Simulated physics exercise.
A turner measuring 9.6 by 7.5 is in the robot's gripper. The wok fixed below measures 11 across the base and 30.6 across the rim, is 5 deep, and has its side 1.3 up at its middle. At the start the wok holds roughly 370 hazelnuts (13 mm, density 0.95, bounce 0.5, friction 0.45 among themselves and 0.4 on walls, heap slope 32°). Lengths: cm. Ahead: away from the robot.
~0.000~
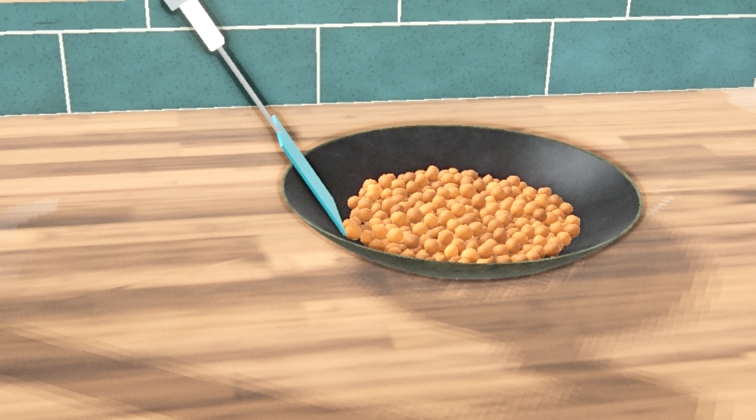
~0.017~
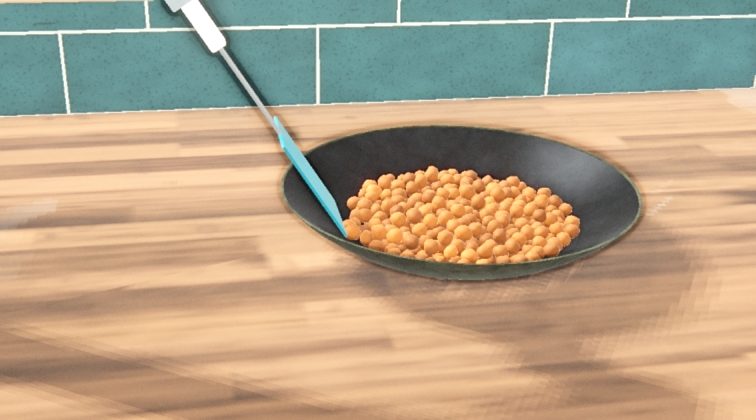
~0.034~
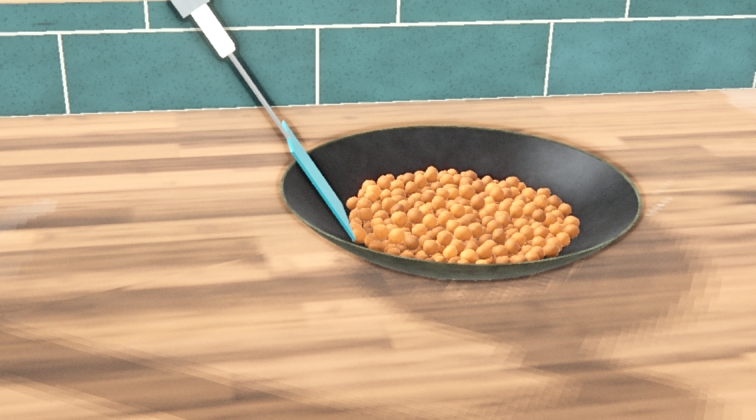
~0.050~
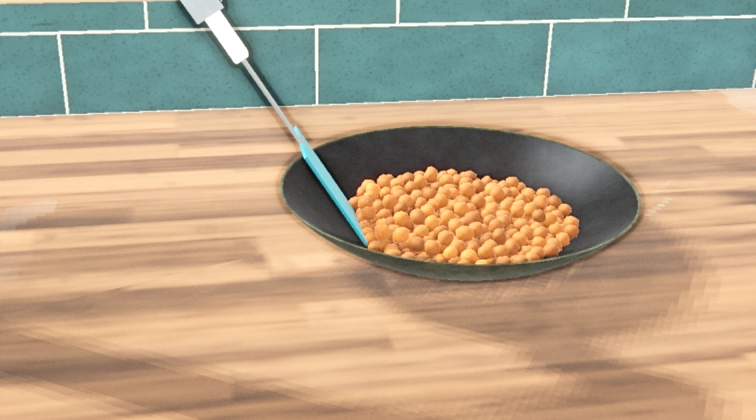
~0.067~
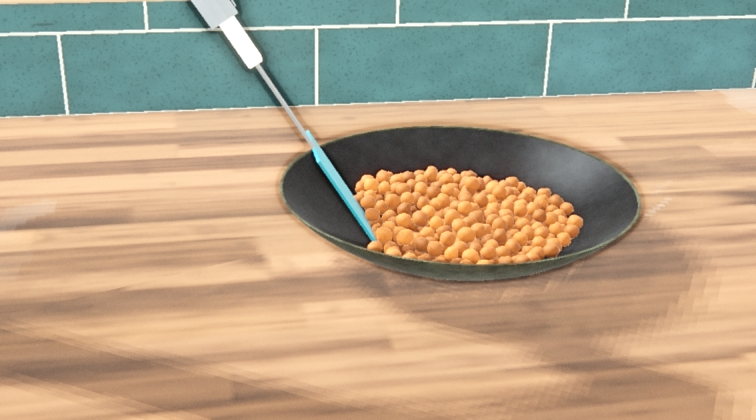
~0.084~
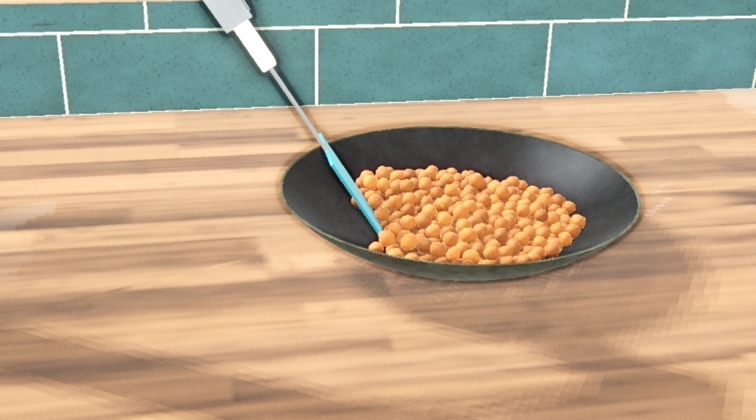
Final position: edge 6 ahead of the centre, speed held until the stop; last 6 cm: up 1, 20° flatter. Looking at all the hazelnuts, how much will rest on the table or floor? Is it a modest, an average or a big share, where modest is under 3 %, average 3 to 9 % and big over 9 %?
Modest.
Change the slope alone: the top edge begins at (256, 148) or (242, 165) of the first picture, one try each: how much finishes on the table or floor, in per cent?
About 0 and 0 per cent.
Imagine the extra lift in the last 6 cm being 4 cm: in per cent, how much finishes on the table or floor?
About 0 per cent.
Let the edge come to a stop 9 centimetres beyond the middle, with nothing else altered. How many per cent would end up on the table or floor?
Then roughly 5 percent would finish on the table or floor.
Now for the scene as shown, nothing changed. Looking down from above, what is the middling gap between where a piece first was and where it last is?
Roughly 4 centimetres.
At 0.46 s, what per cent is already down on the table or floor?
I'd put it at around 0 per cent.
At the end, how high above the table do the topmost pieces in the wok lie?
About 6.0 centimetres.
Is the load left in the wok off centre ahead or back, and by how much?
Ahead of centre, near 4.5 centimetres.
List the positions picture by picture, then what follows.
In the first picture, turner top edge at (278, 130), sloping 58°; upper third of the load around (462, 209), from x 350 to 570, top at y 170; 374 in the wok.
In the second picture, turner top edge at (279, 131), sloping 58°; upper third of the load around (462, 210), from x 350 to 570, top at y 175.
In the third picture, turner top edge at (287, 136), sloping 58°; upper third of the load around (459, 209), from x 355 to 570, top at y 175.
In the fourth picture, turner top edge at (300, 141), sloping 58°; upper third of the load around (457, 208), from x 355 to 570, top at y 175.
In the fifth picture, turner top edge at (313, 146), sloping 58°; upper third of the load around (455, 206), from x 360 to 575, top at y 175.
In the sixth picture, turner top edge at (325, 149), sloping 58°; upper third of the load around (460, 205), from x 360 to 580, top at y 170; 374 in the wok.
After 0.15 s, sloping 58°, highest piece 4 above the table; 374 in the wok.
After 0.23 s, sloping 50°, highest piece 5 above the table; 374 in the wok.
After 0.46 s, sloping 38°, highest piece 6 above the table; 374 in the wok.
After 1.51 s, sloping 38°, highest piece 6 above the table; 374 in the wok.
At rest, 374 in the wok. That is 0 % on the table or floor.
